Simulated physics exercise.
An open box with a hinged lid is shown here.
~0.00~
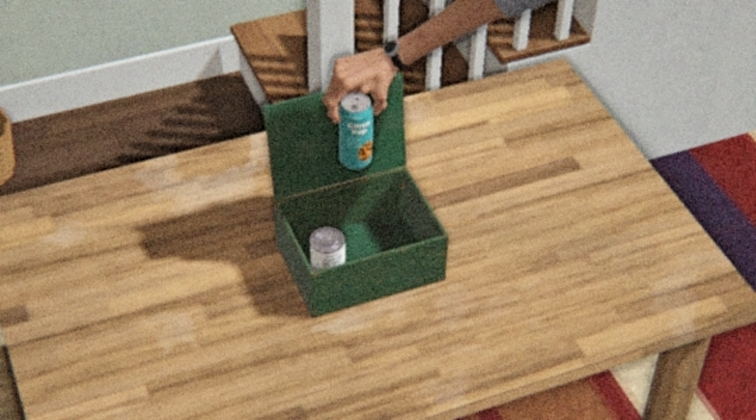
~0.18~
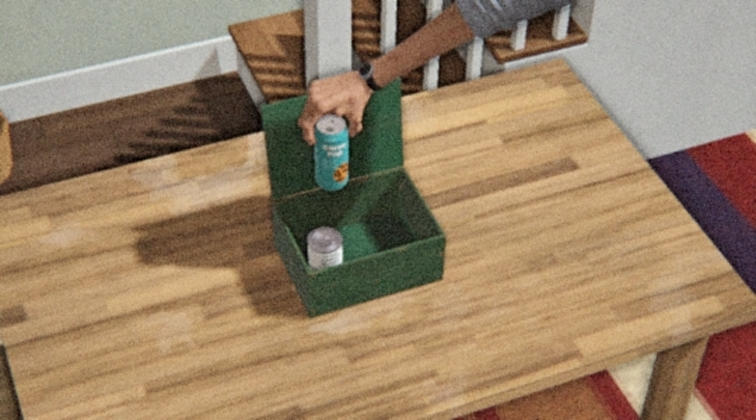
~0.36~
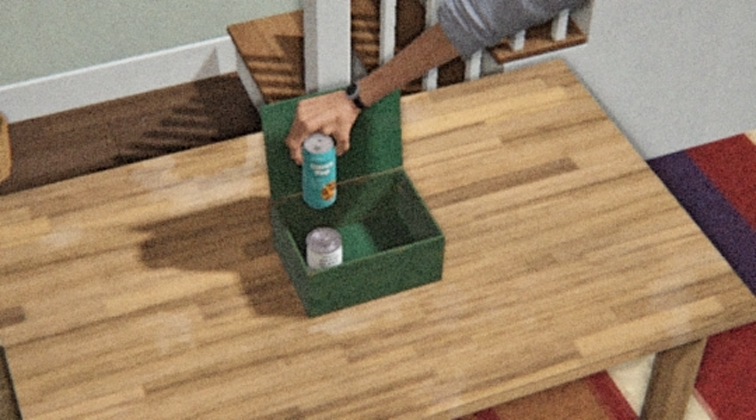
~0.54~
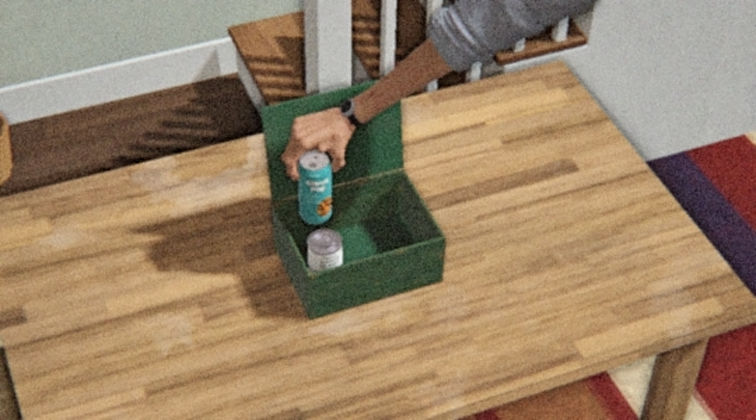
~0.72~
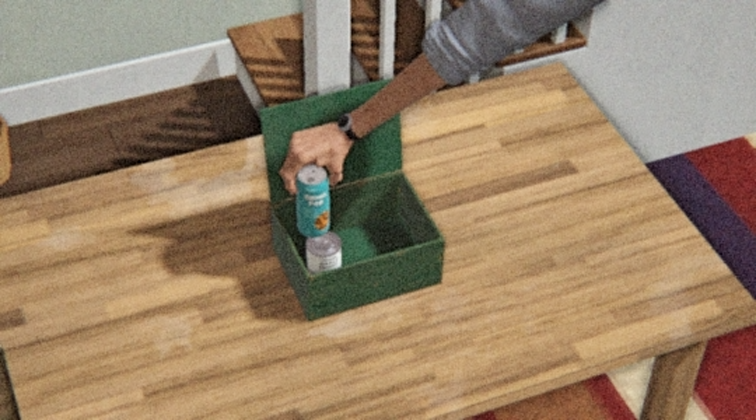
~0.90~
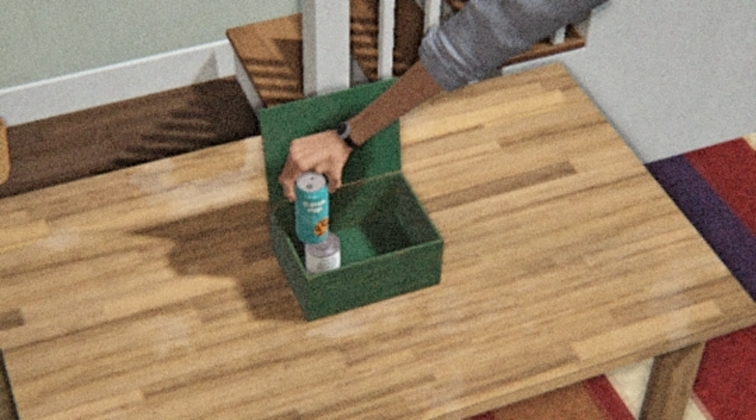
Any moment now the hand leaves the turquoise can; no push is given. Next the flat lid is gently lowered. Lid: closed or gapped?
Gapped.
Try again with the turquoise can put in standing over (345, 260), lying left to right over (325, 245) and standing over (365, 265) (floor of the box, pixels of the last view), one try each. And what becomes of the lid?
Lid down; lid down; lid left open.
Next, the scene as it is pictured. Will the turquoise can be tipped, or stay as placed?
Observation: It tilts over.
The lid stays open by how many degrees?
Angle above rim: About 18°.
After 2.10 s, lid starting down.
After 2.50 s, lid 62° above the rim; turquoise can tipped 5° from how it was near (313, 212).
After 2.80 s, lid 32° above the rim; turquoise can tipped 50° from how it was near (324, 234).
After 2.90 s, lid 17° above the rim; turquoise can tipped 72° from how it was near (328, 249).
At rest (4.0 s), lid 18° above the rim; tipped over in the box, turquoise can; white tin in place. Seen from the same camera at the end, turquoise can near (328, 249).
